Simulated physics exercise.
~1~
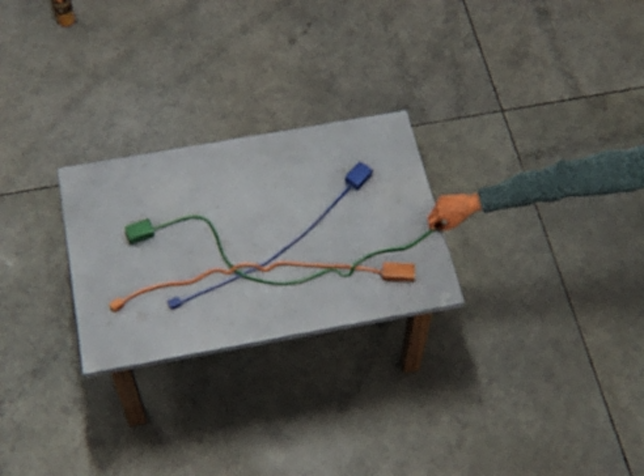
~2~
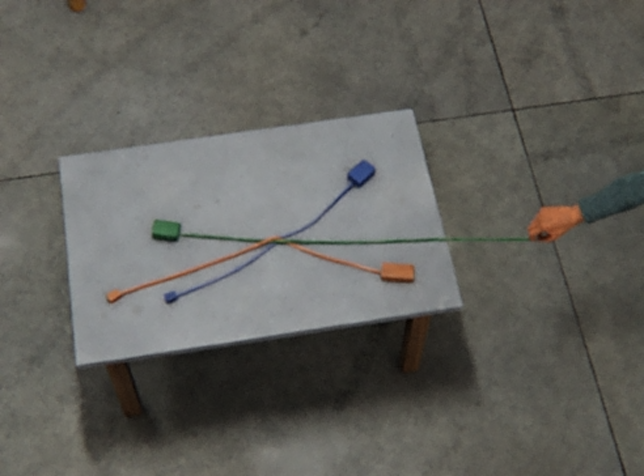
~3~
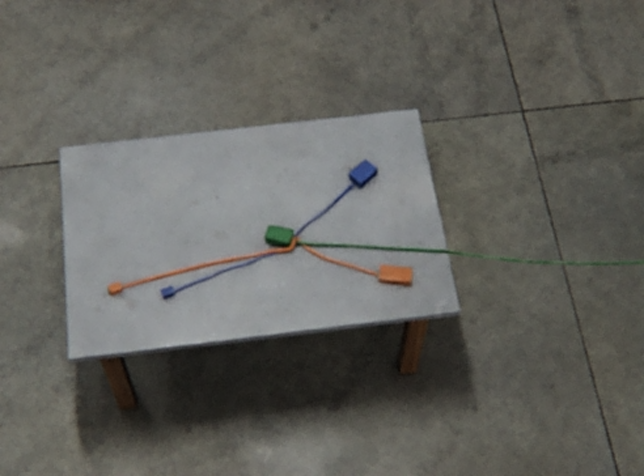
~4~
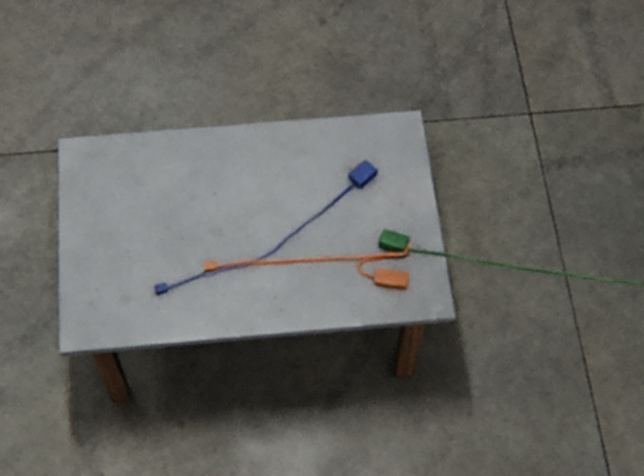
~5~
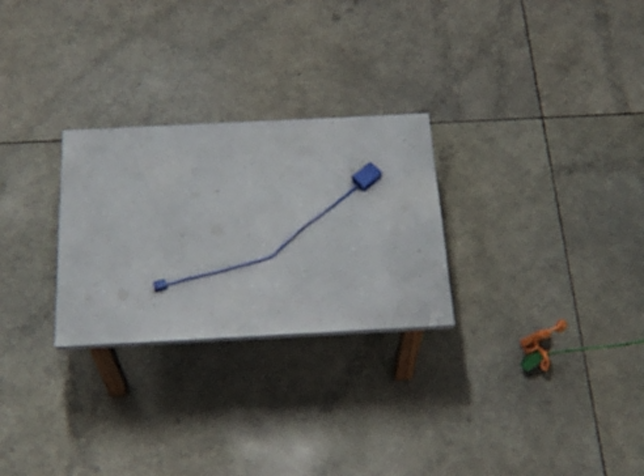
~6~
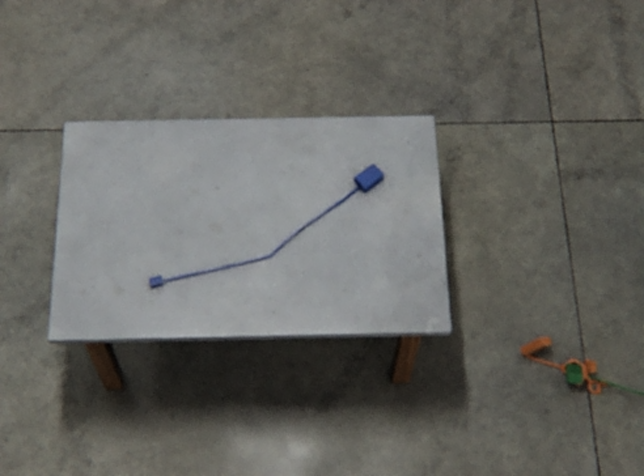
A hand pulls the green lead right, dragging the orange one off the table too.
